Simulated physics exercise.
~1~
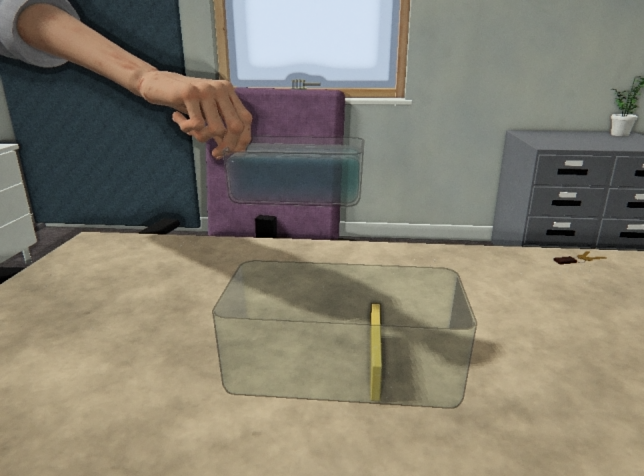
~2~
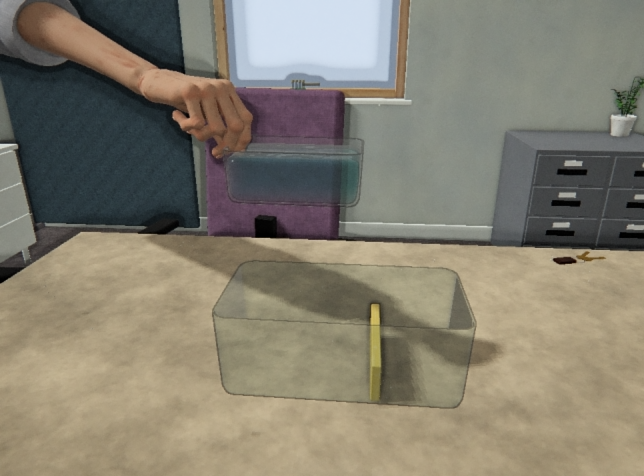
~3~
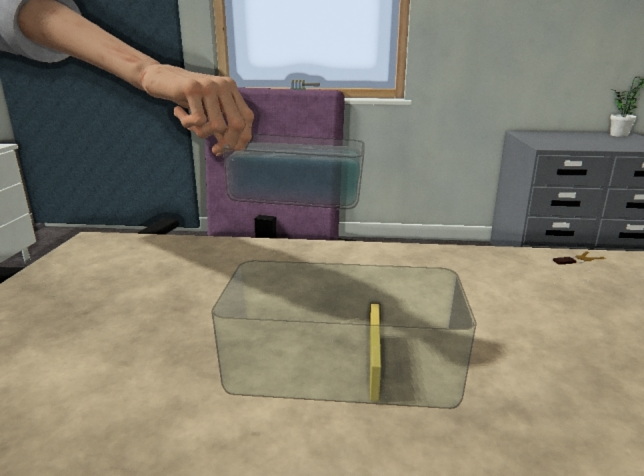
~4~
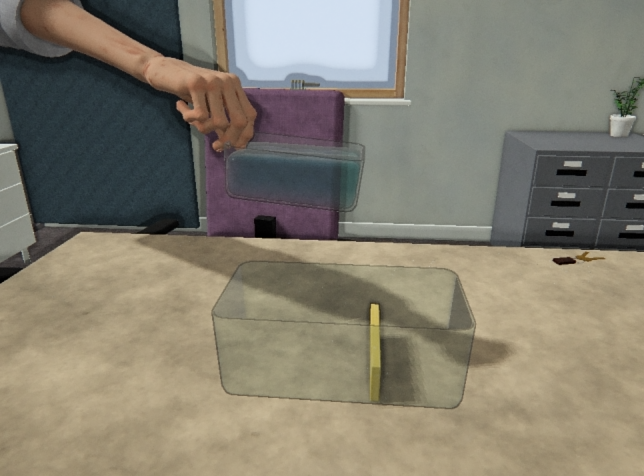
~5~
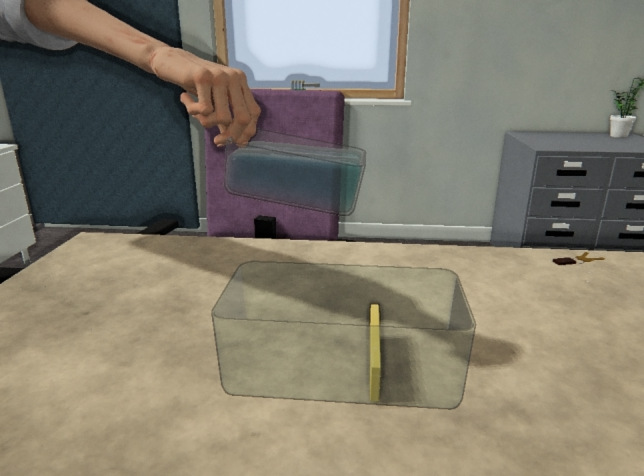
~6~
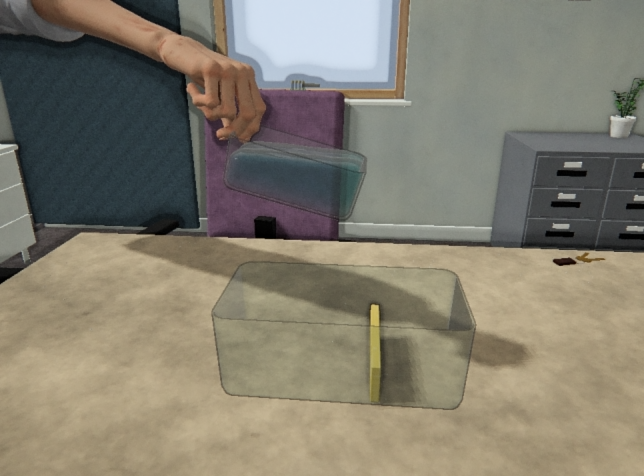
To begin with, a hand holds a clear oblong tub of bluish water level above a table, behind a long see-through basin with a low yellow wall across its floor. The hand then slowly tilts the tub, its right end dipping a little lower, while the basin stays still.
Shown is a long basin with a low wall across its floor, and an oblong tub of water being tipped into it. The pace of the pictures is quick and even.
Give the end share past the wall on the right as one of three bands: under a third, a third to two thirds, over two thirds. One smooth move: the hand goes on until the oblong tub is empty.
Seems the share right of the wall goes past two thirds.
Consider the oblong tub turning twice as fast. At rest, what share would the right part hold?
Close to 70 in a hundred.
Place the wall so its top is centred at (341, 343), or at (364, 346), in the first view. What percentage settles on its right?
It would come to roughly 80 per cent the first time and roughly 65 per cent the second.
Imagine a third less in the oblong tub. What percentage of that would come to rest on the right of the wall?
It works out near 65 percent.
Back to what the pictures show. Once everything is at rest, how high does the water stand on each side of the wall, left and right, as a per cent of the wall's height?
It settles around 10 on the left side and around 70 on the right side.
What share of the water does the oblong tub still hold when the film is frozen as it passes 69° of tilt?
Remaining fraction: Approx. 30 %.
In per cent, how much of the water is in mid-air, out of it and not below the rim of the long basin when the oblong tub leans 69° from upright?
Something like 50 per cent of it.
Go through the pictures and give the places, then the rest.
It leans 0°; its right rim is at (363, 147); the water meets the walls at (236, 151) and (361, 153); the long basin's rim runs from (228, 287) to (466, 297); the wall's top is at (376, 333), in the first picture.
It leans 1°; its right rim is at (363, 148); the water meets the walls at (236, 150) and (361, 154), in the second picture.
It leans 3°; its right rim is at (363, 150); the water meets the walls at (236, 150) and (361, 155), in the third picture.
It leans 6°; its right rim is at (364, 154); the water meets the walls at (238, 149) and (362, 157), in the fourth picture.
It leans 10°; its right rim is at (364, 160); the water meets the walls at (238, 148) and (363, 158), in the fifth picture.
It leans 15°; its right rim is at (365, 166); the water meets the walls at (239, 149) and (366, 161); 1 per cent is over the edge, in the sixth picture.
A moment on, the tilt is 69° and 31 per cent is still to pour, 1 is left of the wall and 19 right of it.
Next, the tilt is 96° and 7 per cent is still to pour, 8 is left of the wall and 76 right of it.
Then the tilt is 97° and 1 per cent is still to pour, 17 is left of the wall and 76 right of it.
Later the tilt is 97° and 0 per cent is still to pour, 20 is left of the wall and 76 right of it.
At rest 20 per cent lies left of the wall, 76 right of it and 4 outside.
